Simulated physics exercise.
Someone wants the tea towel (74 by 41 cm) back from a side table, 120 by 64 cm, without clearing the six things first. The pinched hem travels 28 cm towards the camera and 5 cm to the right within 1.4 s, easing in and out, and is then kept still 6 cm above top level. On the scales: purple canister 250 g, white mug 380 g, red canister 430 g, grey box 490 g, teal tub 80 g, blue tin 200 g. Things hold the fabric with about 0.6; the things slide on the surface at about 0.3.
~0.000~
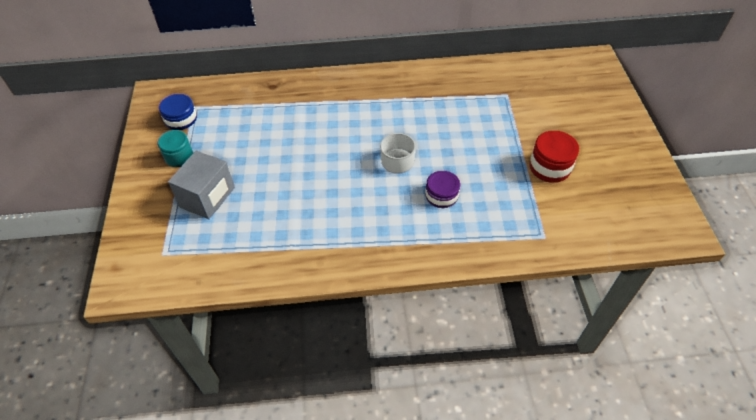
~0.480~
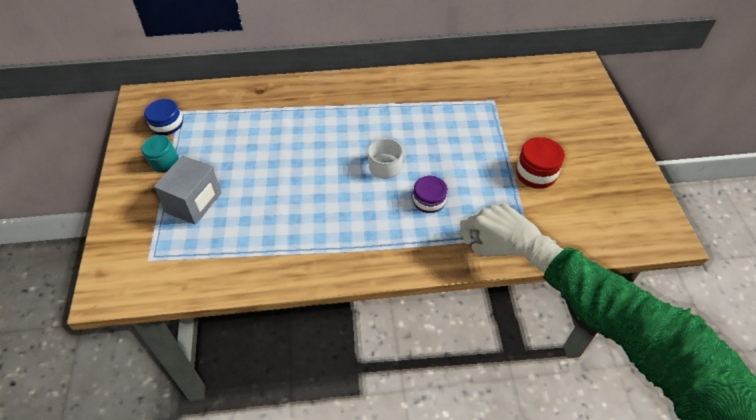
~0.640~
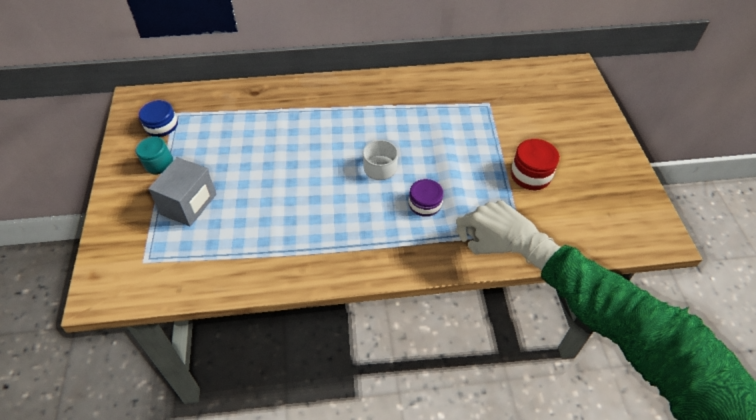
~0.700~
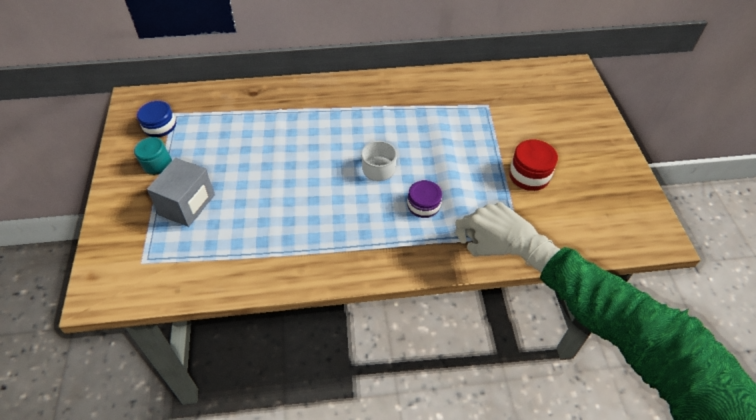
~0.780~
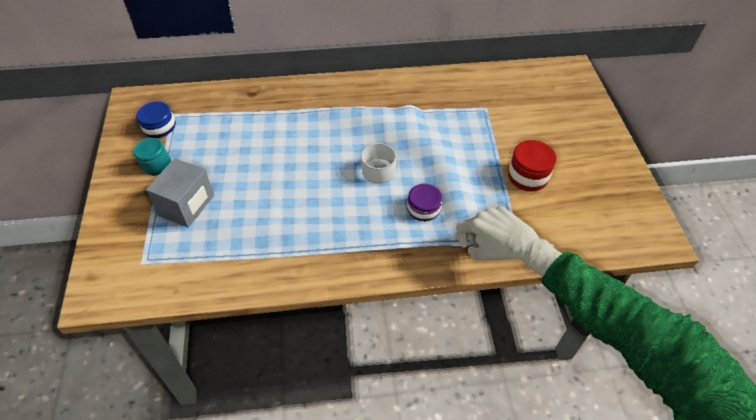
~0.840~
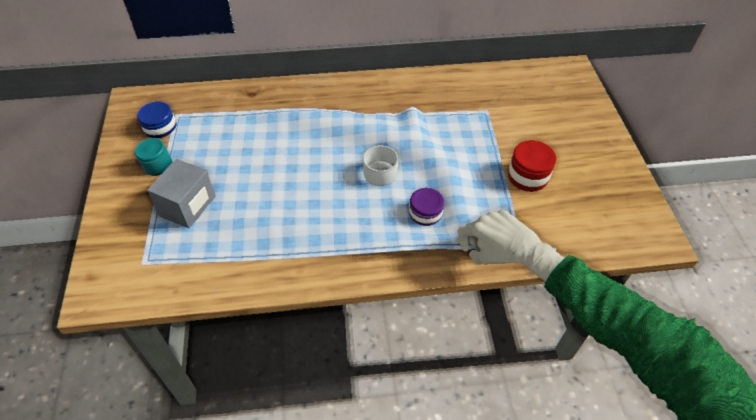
A gloved hand in a green sleeve comes in from the right and pinches the near edge of a blue checked cloth on a wooden table. The cloth shifts slightly and wrinkles toward its far right side, while the white mug and purple canister on it edge slightly nearer.
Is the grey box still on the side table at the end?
The grey box keeps to the top.
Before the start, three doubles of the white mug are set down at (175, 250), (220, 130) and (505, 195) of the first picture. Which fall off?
In that order: Stays up, remains, drops off.
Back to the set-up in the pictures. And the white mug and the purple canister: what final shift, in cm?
White mug over the edge, purple canister off the top.
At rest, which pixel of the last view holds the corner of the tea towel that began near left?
Around (249, 242).
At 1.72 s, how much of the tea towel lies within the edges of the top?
About 75 per cent.
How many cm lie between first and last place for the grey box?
Grey box 30 cm.
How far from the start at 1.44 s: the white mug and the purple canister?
White mug 20 cm, purple canister 20 cm.
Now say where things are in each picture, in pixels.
Shows, grey box (197, 171); tea towel corners (163, 256) (507, 95) (545, 239), in the first frame.
Shows, tea towel corners (148, 261) (494, 101); grip (470, 242), in the second frame.
Shows, purple canister (427, 191); tea towel corners (143, 263) (489, 104); grip (466, 239), in the third frame.
Shows, tea towel corners (142, 264) (488, 105); grip (466, 241), in the fourth frame.
Shows, white mug (379, 156); purple canister (425, 196); tea towel corners (141, 264) (486, 108); grip (466, 245), in the fifth frame.
Shows, grey box (177, 180); tea towel corners (142, 265) (488, 111); grip (468, 249), in the sixth frame.
By 1.1 s, 100 % of the tea towel is still over the top; grey box 5 cm off its start, purple canister 10 cm off its start, white mug 9 cm off its start.
By 1.4 s, 90 % of the tea towel is still over the top; grey box 10 cm off its start, purple canister 20 cm off its start, white mug 18 cm off its start.
By 1.7 s, 75 % of the tea towel is still over the top; grey box 16 cm off its start at (243, 208), purple canister 27 cm off its start at (492, 303), white mug 27 cm off its start at (458, 240).
By 2.0 s, 65 % of the tea towel is still over the top; grey box 19 cm off its start, white mug 32 cm off its start, purple canister 32 cm off its start.
By 3.6 s, 20 % of the tea towel is still over the top; grey box 30 cm off its start at (305, 241), white mug over the edge, purple canister over the edge, teal tub 1 cm off its start at (154, 149).
